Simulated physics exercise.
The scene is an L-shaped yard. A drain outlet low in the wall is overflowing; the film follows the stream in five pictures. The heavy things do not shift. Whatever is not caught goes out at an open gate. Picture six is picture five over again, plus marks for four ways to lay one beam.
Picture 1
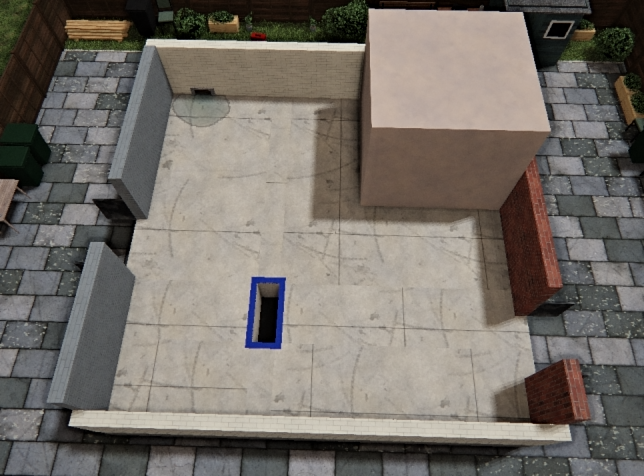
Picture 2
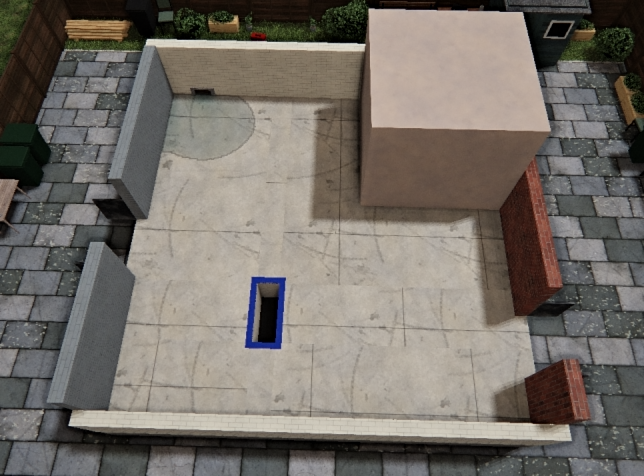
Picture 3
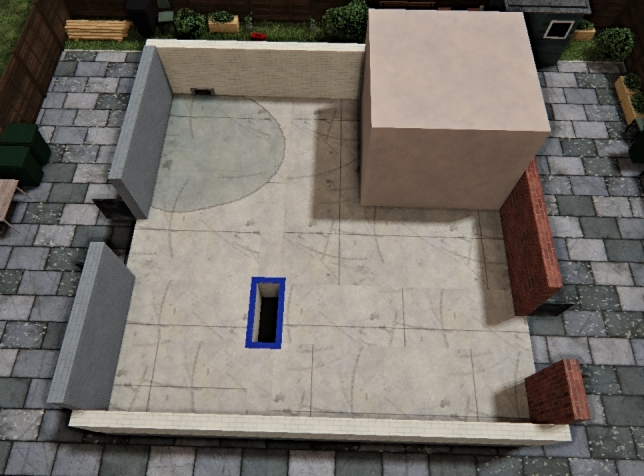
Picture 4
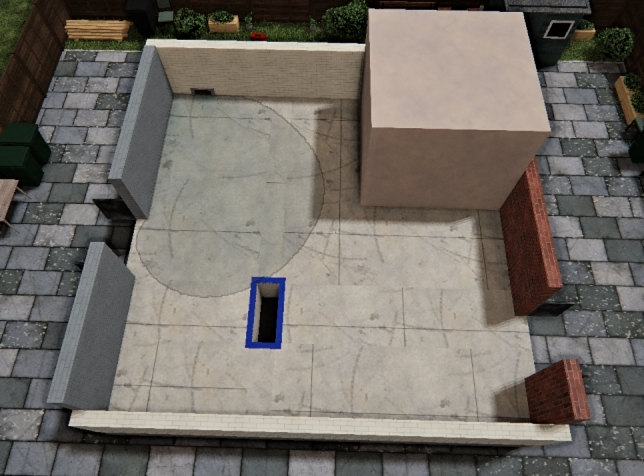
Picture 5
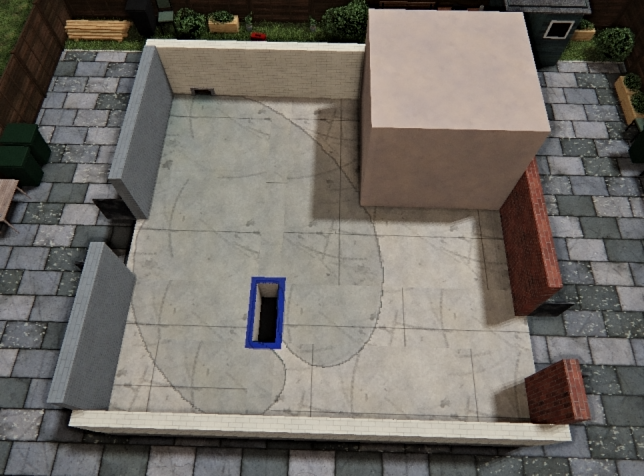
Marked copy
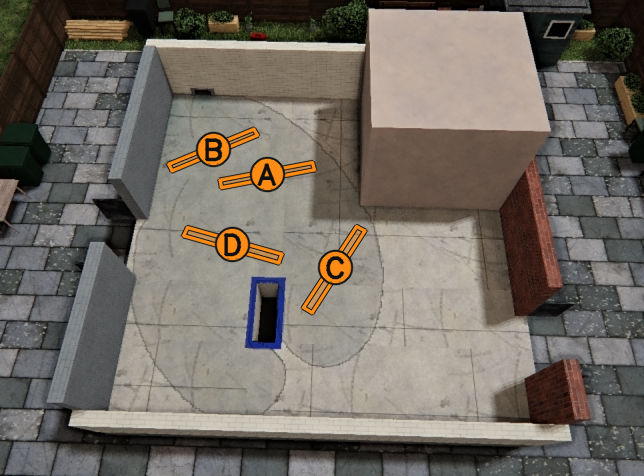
Walled yard with a large pale block, shallow water spreading from the upper left corner across the paving and around a blue-rimmed gully.
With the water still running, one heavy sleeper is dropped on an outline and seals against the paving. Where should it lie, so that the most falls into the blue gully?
Choose C.
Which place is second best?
The answer is A.
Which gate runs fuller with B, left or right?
The right one.
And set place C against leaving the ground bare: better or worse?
Place C is better.
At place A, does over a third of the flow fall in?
No.
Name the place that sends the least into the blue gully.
It is D.
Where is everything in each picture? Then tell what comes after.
The first picture shows outfall at (203, 91); blue gully at (266, 312); open gate at (519, 346); open gate at (142, 247); 2 % of the ground under water, visible out to (194, 122); blue gully still dry.
In the second picture, 7 % of the ground under water, visible out to (183, 155); blue gully still dry.
In the third picture, 16 % of the ground under water, visible out to (152, 203); blue gully still dry.
In the fourth picture, 32 % of the ground under water, visible out to (203, 292); blue gully still dry.
In the fifth picture, 52 % of the ground under water, visible out to (338, 361); blue gully taking water.
In orange, A from (220, 183) to (313, 166); B from (170, 167) to (255, 132); C from (307, 310) to (360, 228); D from (185, 231) to (280, 258).
If A is chosen, about 22 % of the stream goes into the blue gully, about 71 % out by the gates.
If B is chosen, about 13 % of the stream goes into the blue gully, about 79 % out by the gates.
If C is chosen, about 48 % of the stream goes into the blue gully, about 46 % out by the gates.
If D is chosen, about 3 % of the stream goes into the blue gully, about 91 % out by the gates.
